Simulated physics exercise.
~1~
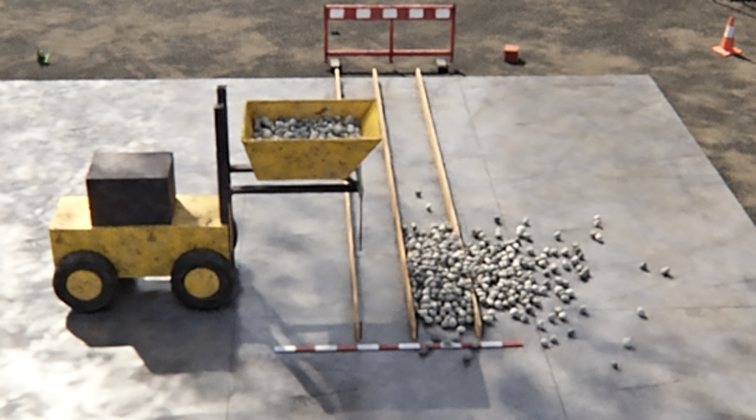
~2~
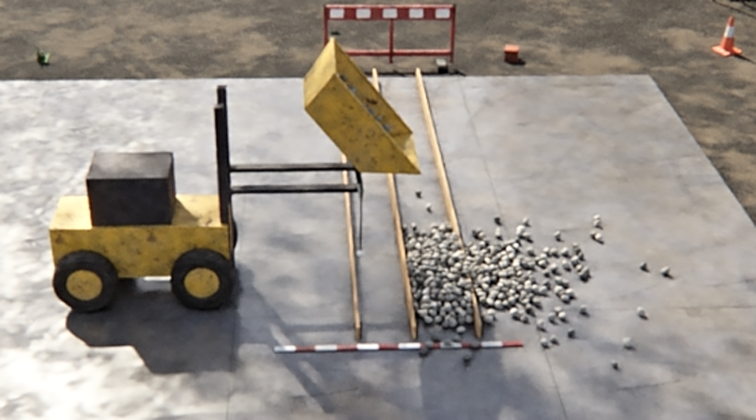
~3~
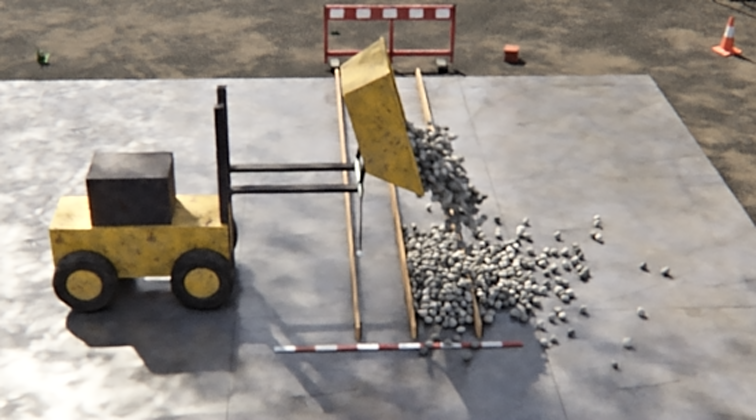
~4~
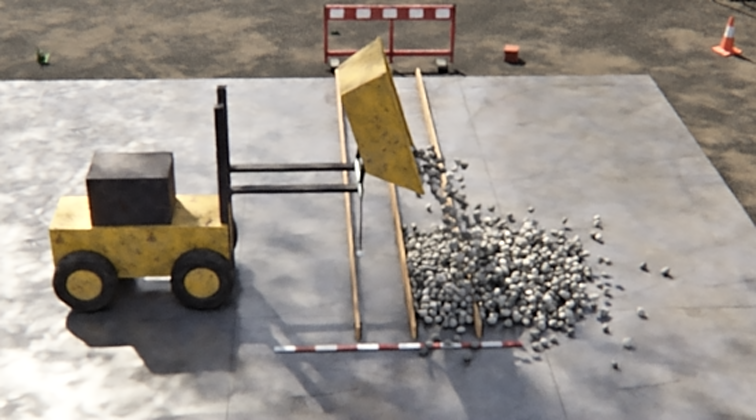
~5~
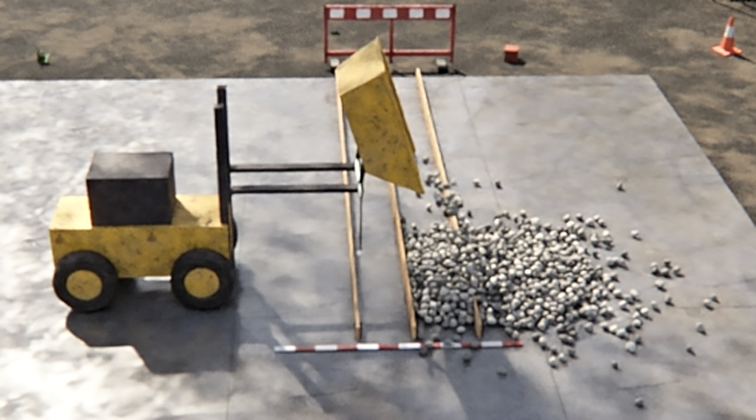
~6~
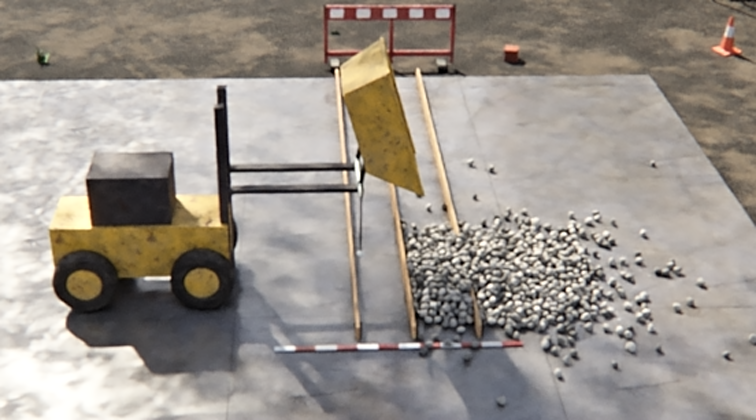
Yellow forklift tipping a skip of grey stones to the right, the load pouring onto an earlier heap and spreading it wider.
